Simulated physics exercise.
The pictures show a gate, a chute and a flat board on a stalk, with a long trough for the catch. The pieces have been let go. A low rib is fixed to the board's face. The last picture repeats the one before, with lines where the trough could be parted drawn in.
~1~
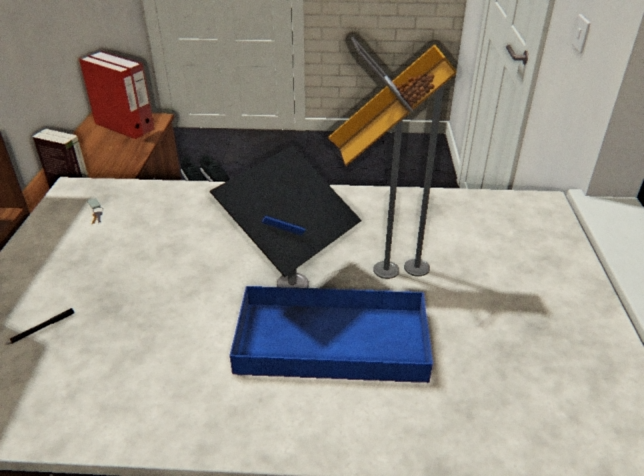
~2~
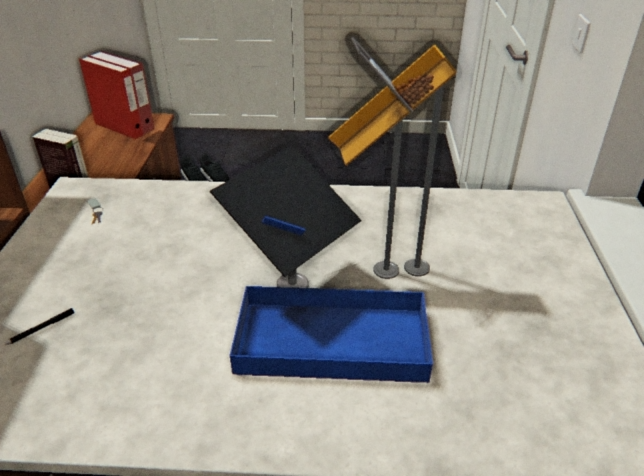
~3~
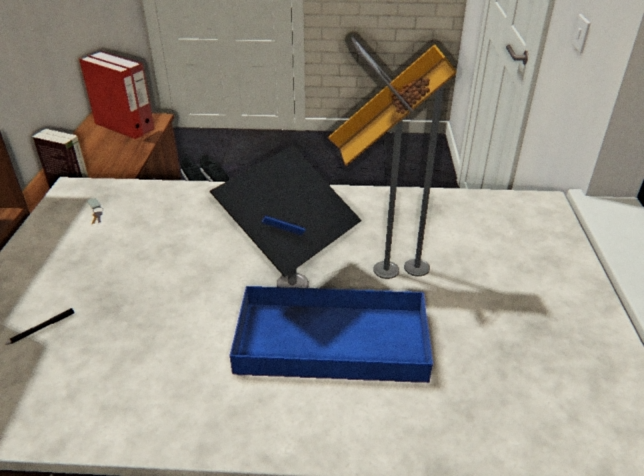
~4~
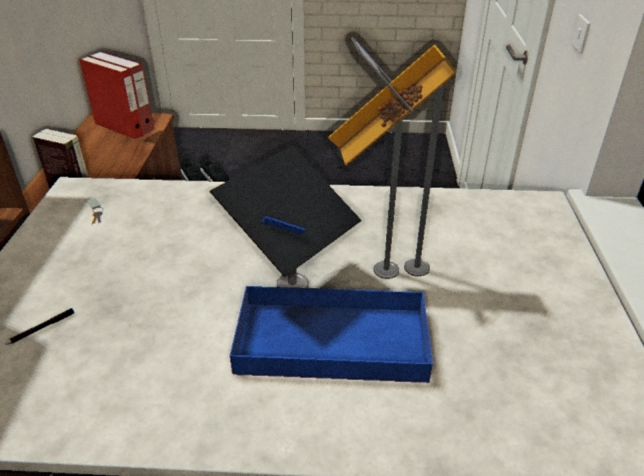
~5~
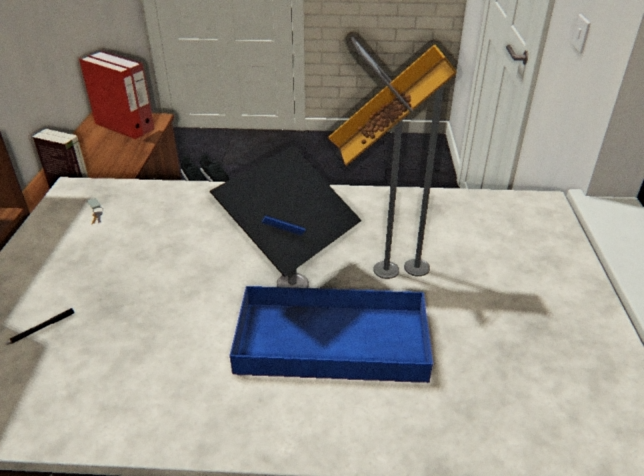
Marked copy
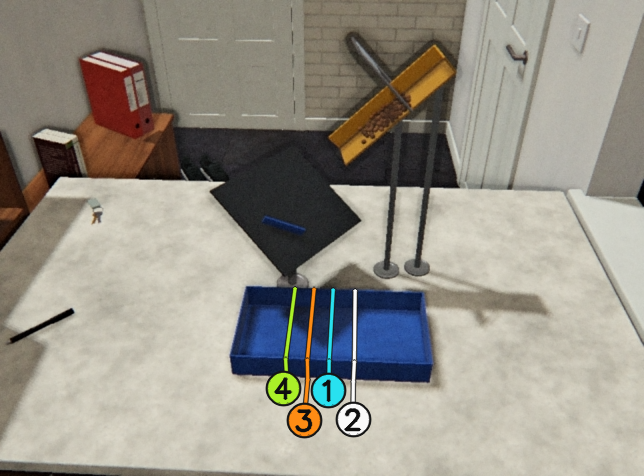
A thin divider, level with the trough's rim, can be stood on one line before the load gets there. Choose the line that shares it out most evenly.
2.
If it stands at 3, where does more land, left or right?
More lands on the right.
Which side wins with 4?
Right.
On the marked copy, line 1 crosses the front rim at (329, 360); line 2 crosses the front rim at (354, 361); line 3 crosses the front rim at (307, 359); line 4 crosses the front rim at (285, 358).
With 1, of what is caught, a small part on the left of the divider, nearly all on the right.
With 2, of what is caught, about half on the left of the divider, about half on the right.
With 3, of what is caught, a small part on the left of the divider, nearly all on the right.
With 4, of what is caught, a small part on the left of the divider, nearly all on the right.
